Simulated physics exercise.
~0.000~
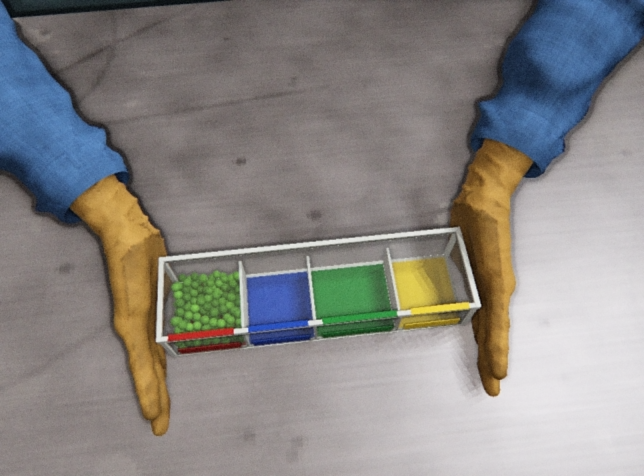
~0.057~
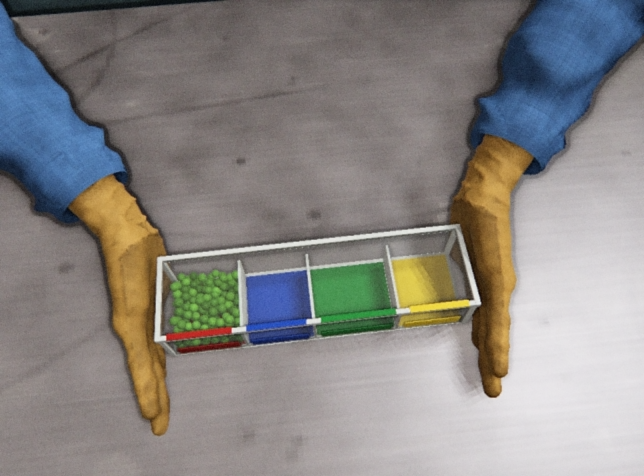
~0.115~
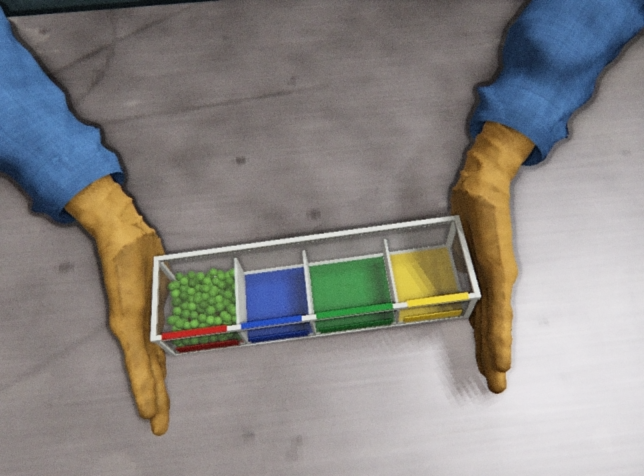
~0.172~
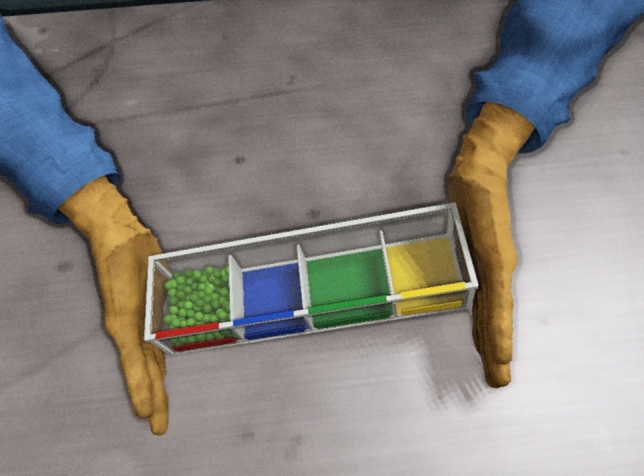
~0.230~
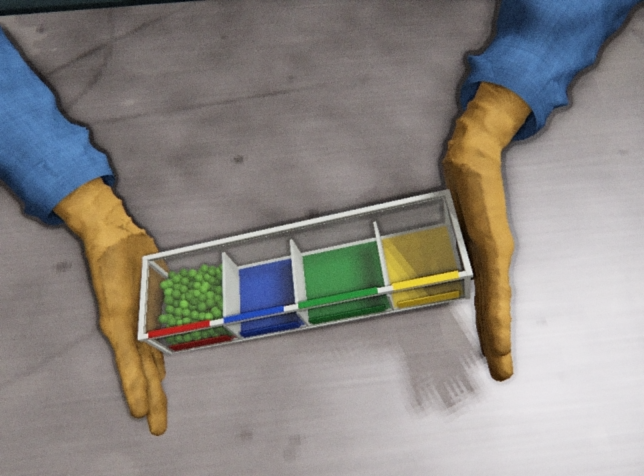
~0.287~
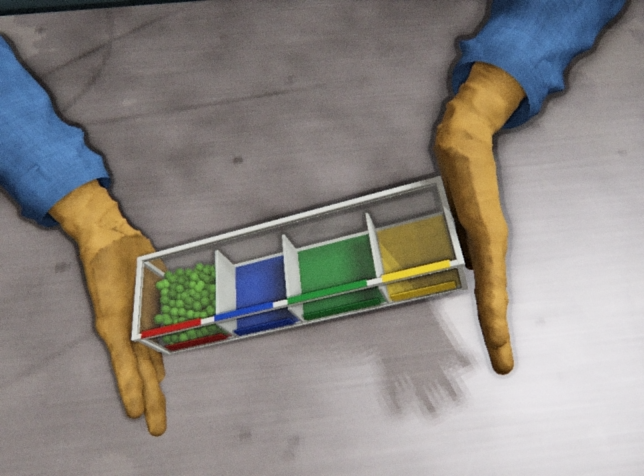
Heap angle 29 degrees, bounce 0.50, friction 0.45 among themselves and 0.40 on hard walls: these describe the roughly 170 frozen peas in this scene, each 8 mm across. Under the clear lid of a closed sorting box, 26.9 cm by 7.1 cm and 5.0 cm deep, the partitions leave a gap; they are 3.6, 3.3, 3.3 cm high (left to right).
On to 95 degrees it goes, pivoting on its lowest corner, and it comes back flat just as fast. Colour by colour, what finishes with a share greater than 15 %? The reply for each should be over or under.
For red it is over, for blue it is under, for green it is under, for yellow it is under.
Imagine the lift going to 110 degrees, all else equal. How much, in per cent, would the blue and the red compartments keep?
Result - blue 0 percent; red 100 percent.
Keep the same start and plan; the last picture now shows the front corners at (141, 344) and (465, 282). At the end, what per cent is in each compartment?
Final shares, in per cent - red: 100, blue: 0, green: 0, yellow: 0.
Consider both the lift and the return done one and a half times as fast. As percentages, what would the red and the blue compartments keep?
Red = 100 %; blue = 0 %.
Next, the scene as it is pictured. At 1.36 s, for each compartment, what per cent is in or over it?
It splits as red 100, blue 0, green 0 and yellow 0 percent.
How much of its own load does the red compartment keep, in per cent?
Around 100 %.
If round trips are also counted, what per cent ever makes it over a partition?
Something like 0 per cent of the pieces.
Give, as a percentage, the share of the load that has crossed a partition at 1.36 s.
Near 0 in a hundred.
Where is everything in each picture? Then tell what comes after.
The first picture shows box tilt 0 degrees, front corners at (162, 338) and (474, 304); red 100 %.
The second picture shows box tilt 1 degrees, front corners at (160, 337) and (474, 301).
The third picture shows box tilt 4 degrees, front corners at (156, 337) and (474, 294), lowest corner left back.
The fourth picture shows box tilt 9 degrees, front corners at (150, 336) and (472, 283), lowest corner left back.
The fifth picture shows box tilt 13 degrees, front corners at (144, 335) and (466, 272), lowest corner left back.
The sixth picture shows box tilt 18 degrees, front corners at (138, 336) and (458, 261), lowest corner left back; red 100 %. The box's pace is about 80 degrees a second.
Then, at 1.36 s, tilt 95 degrees; red 100 %.
Then, at 2.07 s, tilt 42 degrees; red 100 %.
Then, at 2.81 s, tilt 0 degrees; red 100 %.
By 3.5 s all is still; red 100 %, blue 0 %, green 0 %, yellow 0 %.
